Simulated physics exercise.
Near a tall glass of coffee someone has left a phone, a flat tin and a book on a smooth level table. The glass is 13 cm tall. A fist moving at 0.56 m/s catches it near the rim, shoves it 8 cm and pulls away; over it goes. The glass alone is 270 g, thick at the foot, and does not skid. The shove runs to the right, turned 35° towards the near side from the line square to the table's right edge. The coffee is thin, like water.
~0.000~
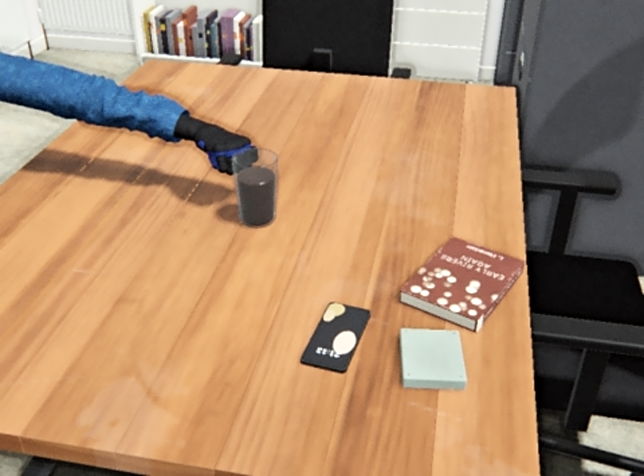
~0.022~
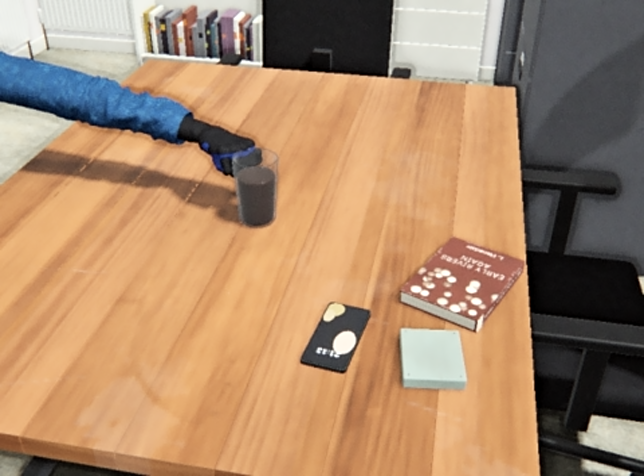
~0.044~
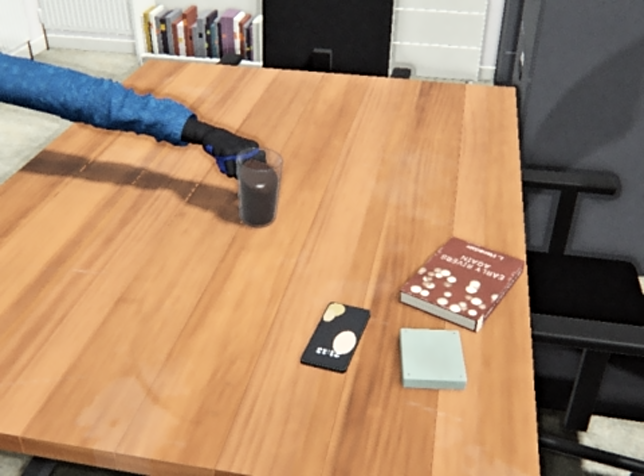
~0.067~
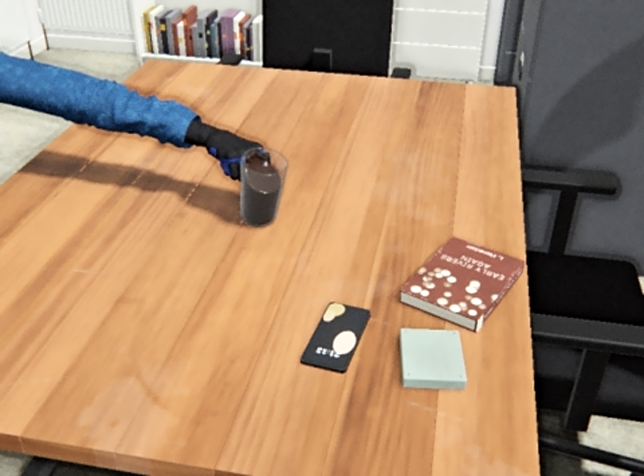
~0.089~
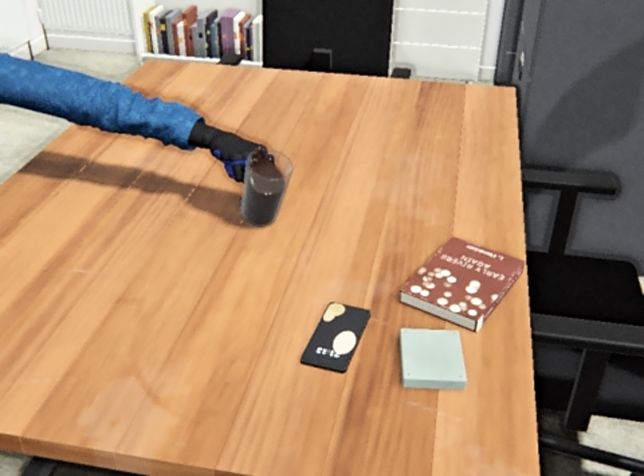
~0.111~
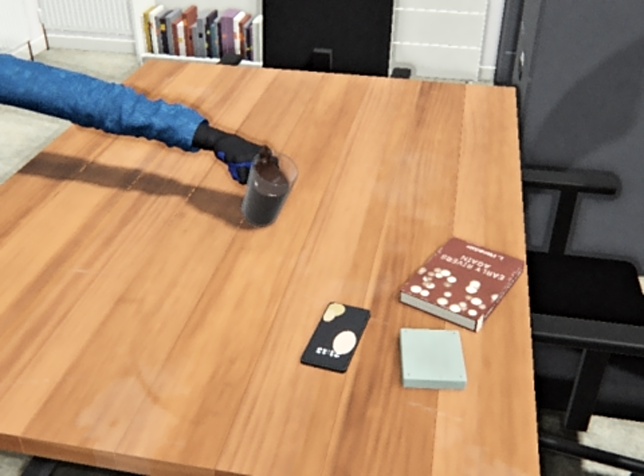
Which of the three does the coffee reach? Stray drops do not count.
The phone ends up wet, the flat tin gets wet, the book ends up wet.
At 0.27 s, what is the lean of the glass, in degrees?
About 78°.
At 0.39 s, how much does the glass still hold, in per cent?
About 52 per cent.
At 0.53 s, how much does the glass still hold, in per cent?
Some 28 per cent.
By 0.27 s the tilt is 79° and 97 per cent is in the glass, 0 has run off the table; wet so far, nothing.
By 0.39 s the tilt is 87° and 52 per cent is in the glass, 0 has run off the table; wet so far, phone, book.
By 0.53 s the tilt is 87° and 27 per cent is in the glass, 0 has run off the table; wet so far, phone, flat tin, book.
By 0.77 s the tilt is 87° and 14 per cent is in the glass, 3 has run off the table; wet so far, phone, flat tin, book.
At rest 5 per cent is in the glass, 16 has run off the table; wet so far, phone, flat tin, book.
